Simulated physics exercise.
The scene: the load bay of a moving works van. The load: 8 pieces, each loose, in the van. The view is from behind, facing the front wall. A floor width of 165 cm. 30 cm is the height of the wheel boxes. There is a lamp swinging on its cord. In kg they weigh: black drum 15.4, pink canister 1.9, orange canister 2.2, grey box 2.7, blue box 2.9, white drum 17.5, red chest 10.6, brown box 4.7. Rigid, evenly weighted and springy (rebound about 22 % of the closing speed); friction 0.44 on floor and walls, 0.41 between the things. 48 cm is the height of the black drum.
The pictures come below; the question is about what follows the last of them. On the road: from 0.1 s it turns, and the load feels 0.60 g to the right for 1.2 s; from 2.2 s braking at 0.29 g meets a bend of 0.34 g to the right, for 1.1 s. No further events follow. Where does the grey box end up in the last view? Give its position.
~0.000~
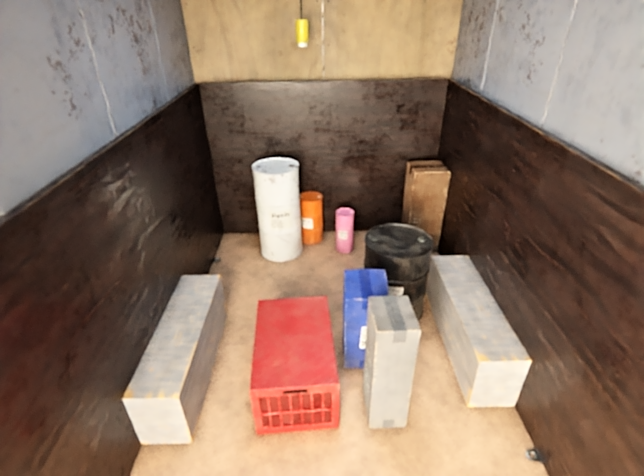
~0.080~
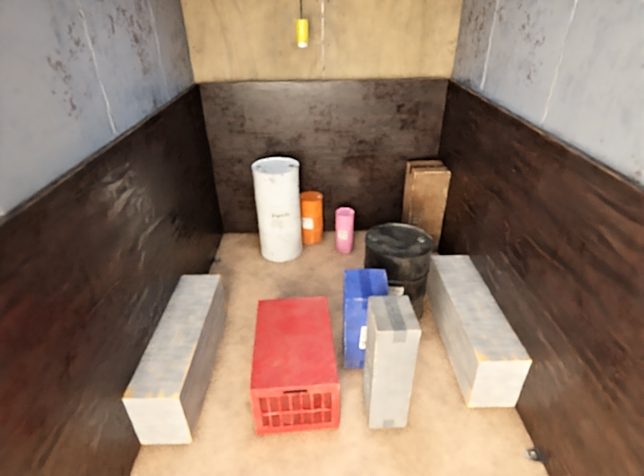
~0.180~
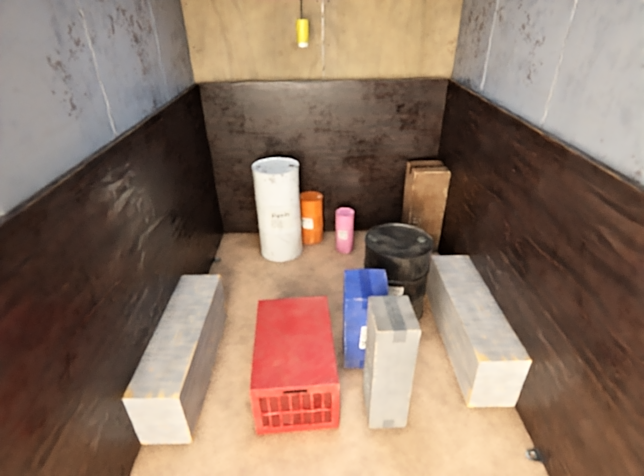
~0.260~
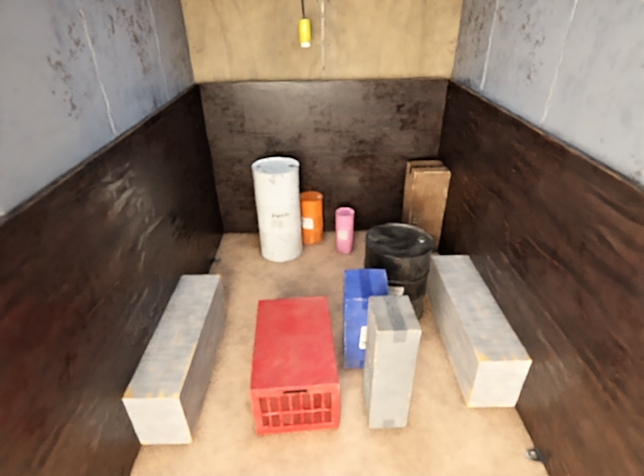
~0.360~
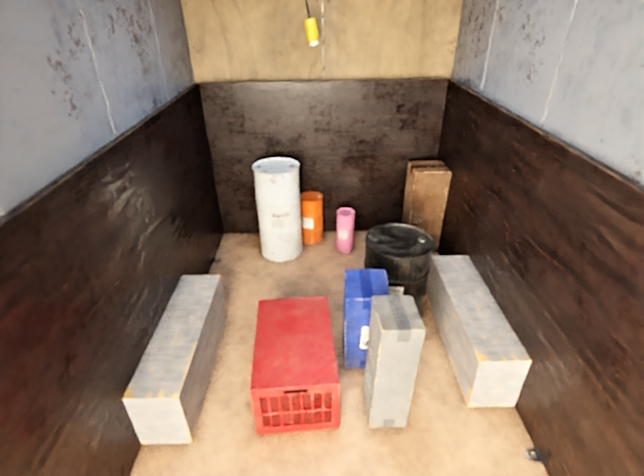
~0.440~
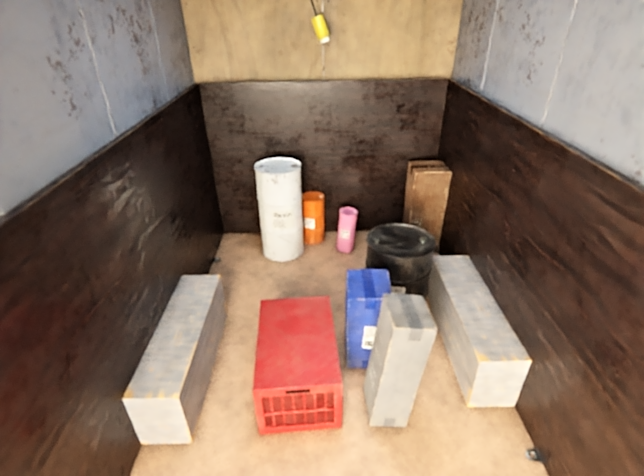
The grey box ends up at about (449, 367).
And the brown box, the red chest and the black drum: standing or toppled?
Well, the brown box holds steady, the red chest holds steady, and the black drum holds steady.
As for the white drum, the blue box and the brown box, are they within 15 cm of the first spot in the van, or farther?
First, the white drum is moved away; second, the blue box is moved away; third, the brown box stays in its position.
Around 0.74 s, push 0.60 g right; grey box at 45° to upright near (440, 364); pink canister on its side; white drum shifted 15 cm.
Around 0.94 s, push 0.60 g right; grey box at 33° to upright near (453, 363); pink canister on its side; white drum shifted 31 cm.
Around 1.94 s, steady run; grey box shifted 25 cm near (448, 365); pink canister on its side; orange canister shifted 60 cm.
Finally (4.6 s), on their side or leaning hard in the van, pink canister; not toppled but over 15 cm from the start, orange canister, grey box, blue box, white drum and red chest; the other 2 still in place (within 15 cm). Final places as that camera would see them, grey box near (449, 367).
